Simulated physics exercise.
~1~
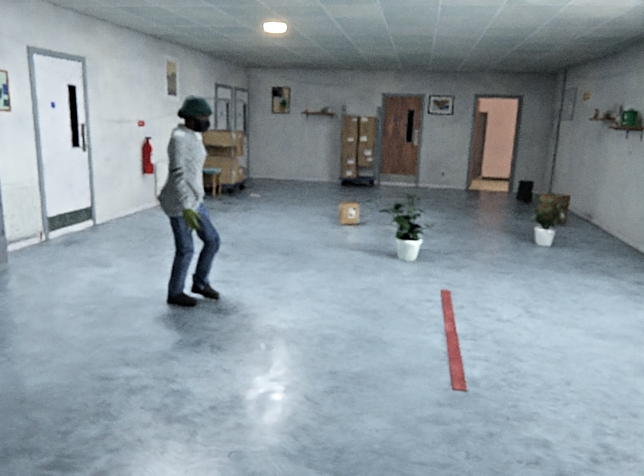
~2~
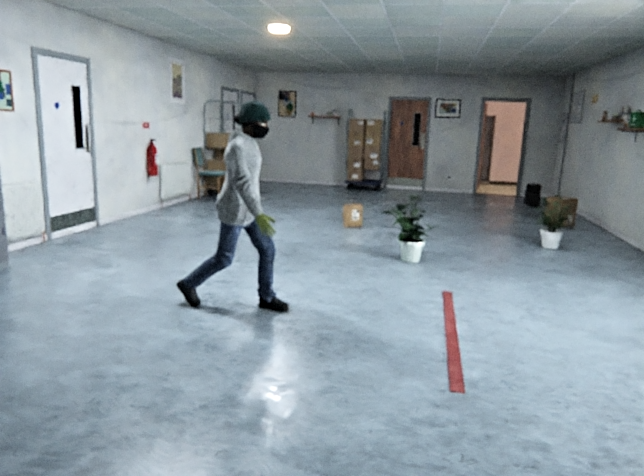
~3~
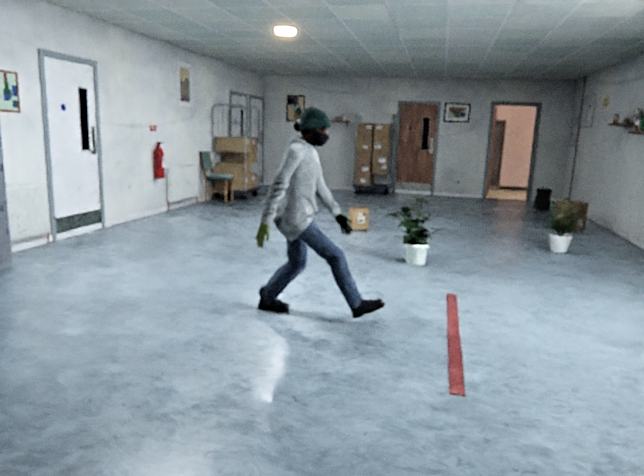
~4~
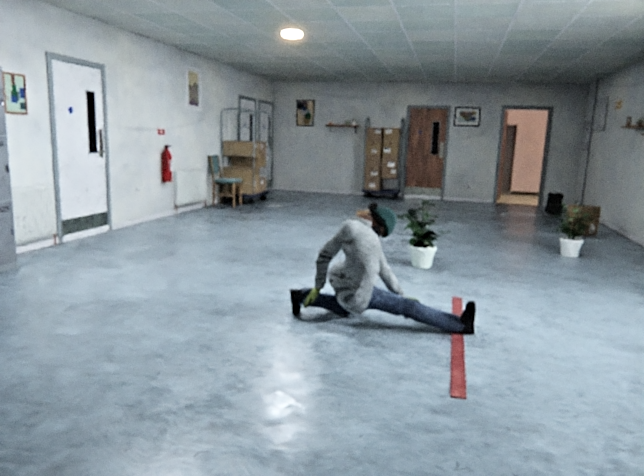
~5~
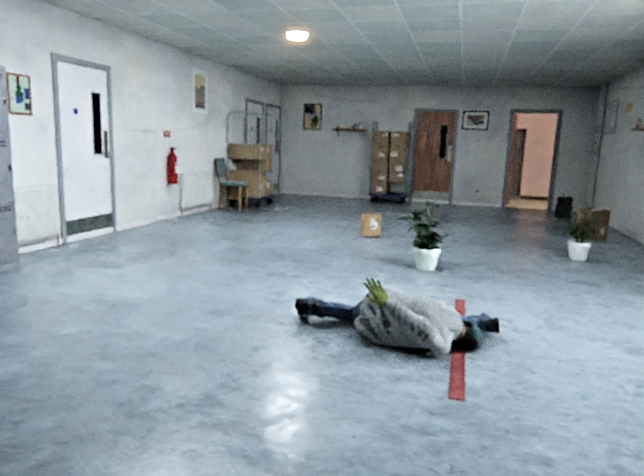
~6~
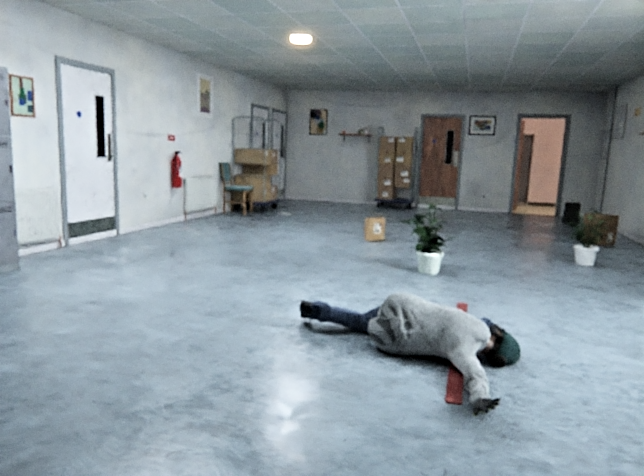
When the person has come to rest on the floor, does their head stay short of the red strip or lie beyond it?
The person's head ends up beyond the red strip, on its right side.
The clip shows a person in a green hat and grey top walking right across a blue-grey floor, dropping into a wide leg split, then folding forward and ending sprawled on the floor, head beyond the red strip, hips and chest short of it.
